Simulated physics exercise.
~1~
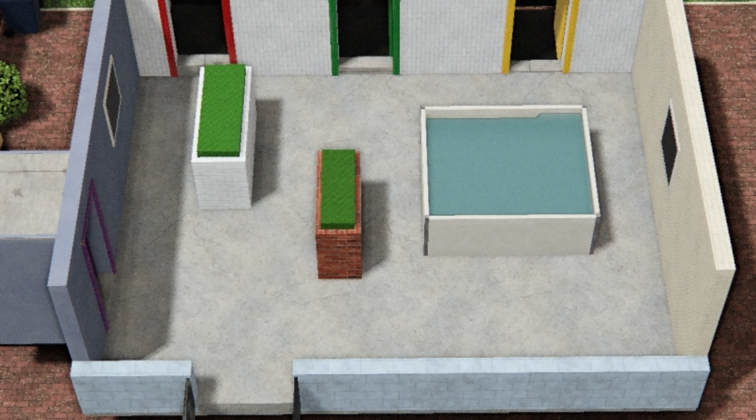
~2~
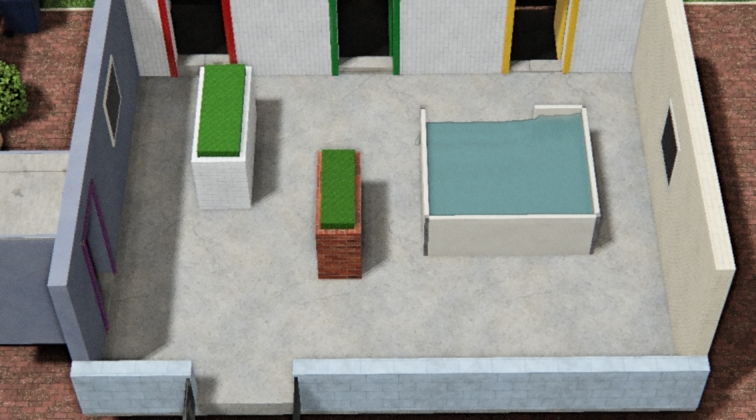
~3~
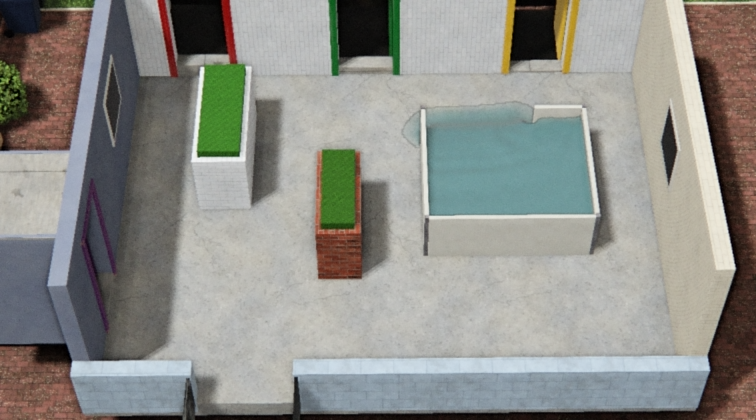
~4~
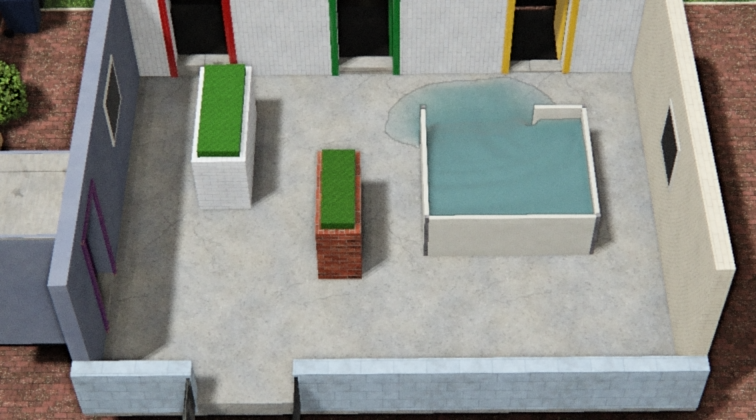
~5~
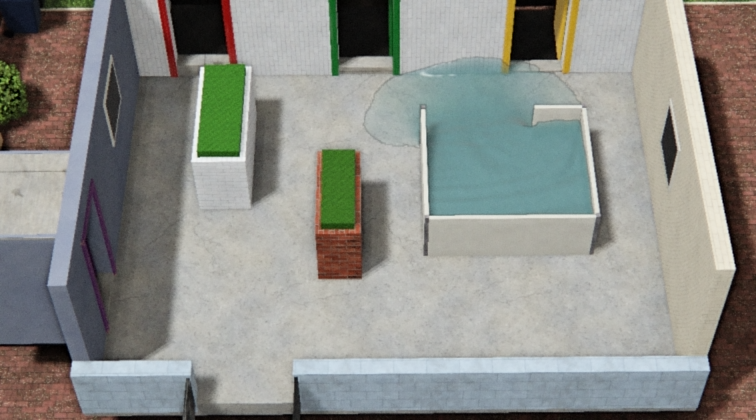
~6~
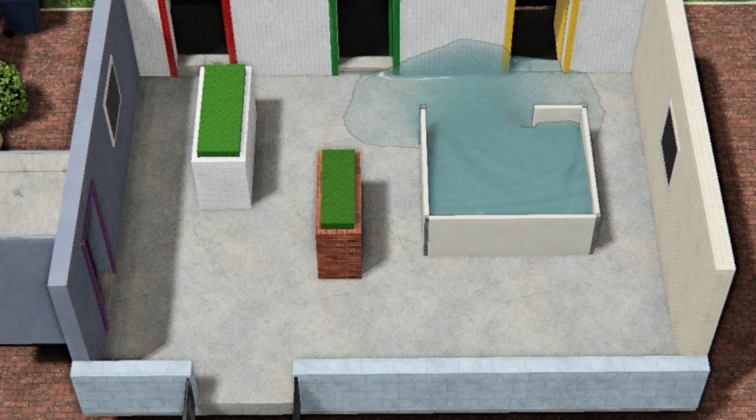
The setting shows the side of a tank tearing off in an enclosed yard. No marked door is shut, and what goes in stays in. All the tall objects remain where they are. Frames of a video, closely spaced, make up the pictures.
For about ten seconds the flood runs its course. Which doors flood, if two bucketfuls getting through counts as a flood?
The purple door does not flood; the yellow door floods; the green door floods; the red door does not flood.
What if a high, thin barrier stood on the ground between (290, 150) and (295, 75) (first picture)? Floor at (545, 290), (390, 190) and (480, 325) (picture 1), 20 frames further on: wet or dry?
Taking the three spots in turn, they are unwetted, inundated and unwetted.
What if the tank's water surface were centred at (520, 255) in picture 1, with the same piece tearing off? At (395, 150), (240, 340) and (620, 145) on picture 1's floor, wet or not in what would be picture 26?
Spot one is touched, spot two is not touched, spot three is touched.
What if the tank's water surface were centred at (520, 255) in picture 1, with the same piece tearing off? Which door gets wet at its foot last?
The one in purple, that's the one.
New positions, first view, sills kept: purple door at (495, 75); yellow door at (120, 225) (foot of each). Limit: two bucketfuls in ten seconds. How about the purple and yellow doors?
Going through them, I find the purple door overflows and the yellow door escapes flooding.
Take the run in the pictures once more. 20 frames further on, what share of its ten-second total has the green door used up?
About 100 %.
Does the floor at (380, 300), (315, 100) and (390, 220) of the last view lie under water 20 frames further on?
Result, in that order: Not wetted / wetted / not wetted.
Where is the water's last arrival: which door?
It's the door marked purple.
A moment on, water covers 15 % of the floor; the purple door not reached, the yellow door far over two buckets in, the green door under two buckets in, the red door not reached.
Next, water covers 25 % of the floor; the purple door not reached, the yellow door far over two buckets in, the green door over two buckets in, the red door wet at the sill, nothing in.
Then, water covers 55 % of the floor; the purple door not reached, the yellow door far over two buckets in, the green door over two buckets in, the red door wet at the sill, nothing in.
Later, water covers 85 % of the floor; the purple door wet at the sill, nothing in, the yellow door far over two buckets in, the green door over two buckets in, the red door under two buckets in.
In the end, water covers 100 % of the floor; the purple door wet at the sill, nothing in, the yellow door far over two buckets in, the green door over two buckets in, the red door under two buckets in.
